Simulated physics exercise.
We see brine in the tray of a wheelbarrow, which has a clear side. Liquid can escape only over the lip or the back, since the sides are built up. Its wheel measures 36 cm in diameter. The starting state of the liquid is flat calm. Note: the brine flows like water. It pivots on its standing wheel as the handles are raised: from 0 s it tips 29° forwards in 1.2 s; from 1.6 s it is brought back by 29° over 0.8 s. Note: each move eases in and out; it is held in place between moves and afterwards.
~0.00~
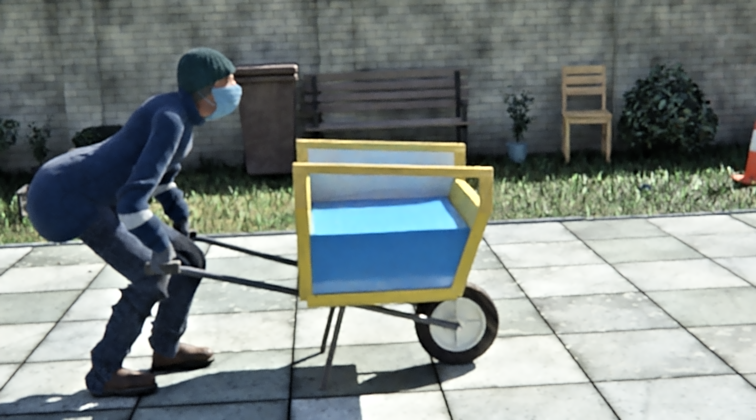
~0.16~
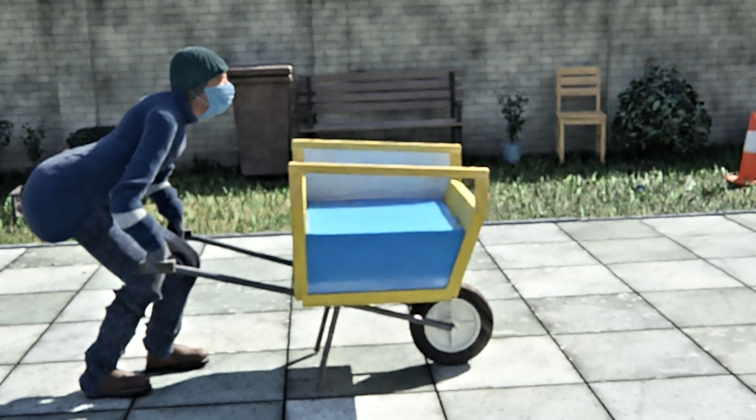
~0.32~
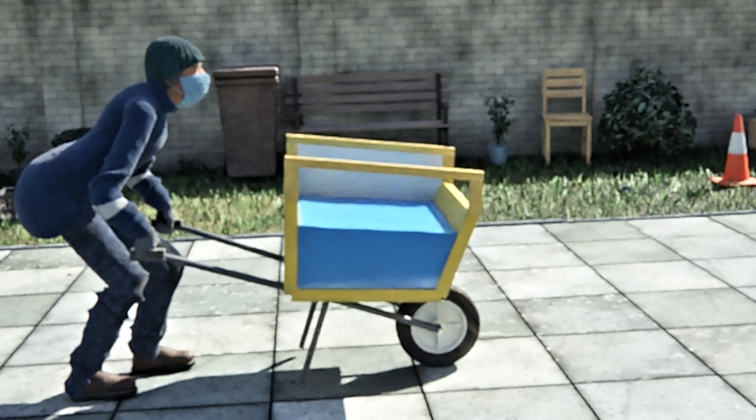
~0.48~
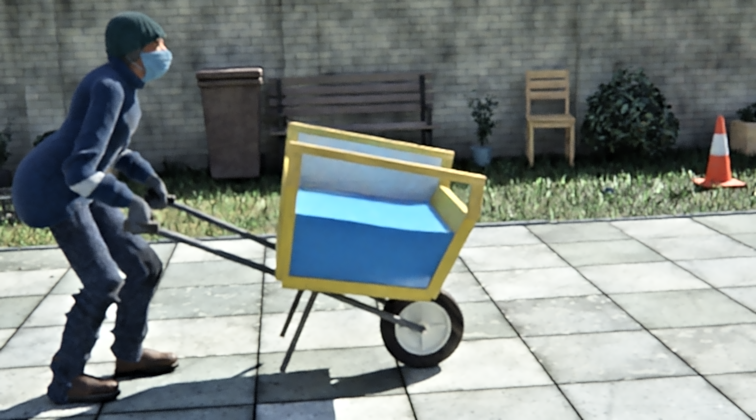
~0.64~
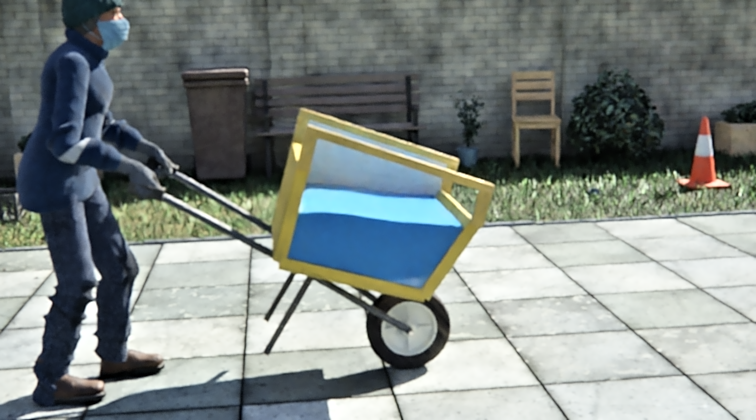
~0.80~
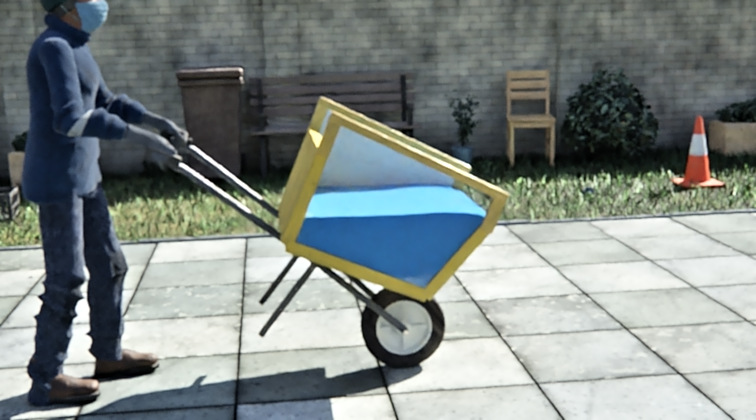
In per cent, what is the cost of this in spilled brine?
47 %.
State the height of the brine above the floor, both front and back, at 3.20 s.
I'd put it at about 20 cm in front and about 6 cm behind.
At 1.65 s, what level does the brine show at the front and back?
Front: 24 cm; back: 2 cm.
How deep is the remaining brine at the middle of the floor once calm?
10 cm.
After 1.65 s the barrow is at 29° forwards, the surface stands 24 cm on the front, 2 cm on the back; the loss stands at 39 per cent, over the front.
After 2.40 s the surface stands 9 cm on the front, 29 cm on the back; the loss stands at 43 per cent, over the front.
After 3.20 s the surface stands 20 cm on the front, 6 cm on the back; the loss stands at 46 per cent, over the front.
After 5.28 s the loss stands at 47 per cent, over the front, 41 of 88 litres.
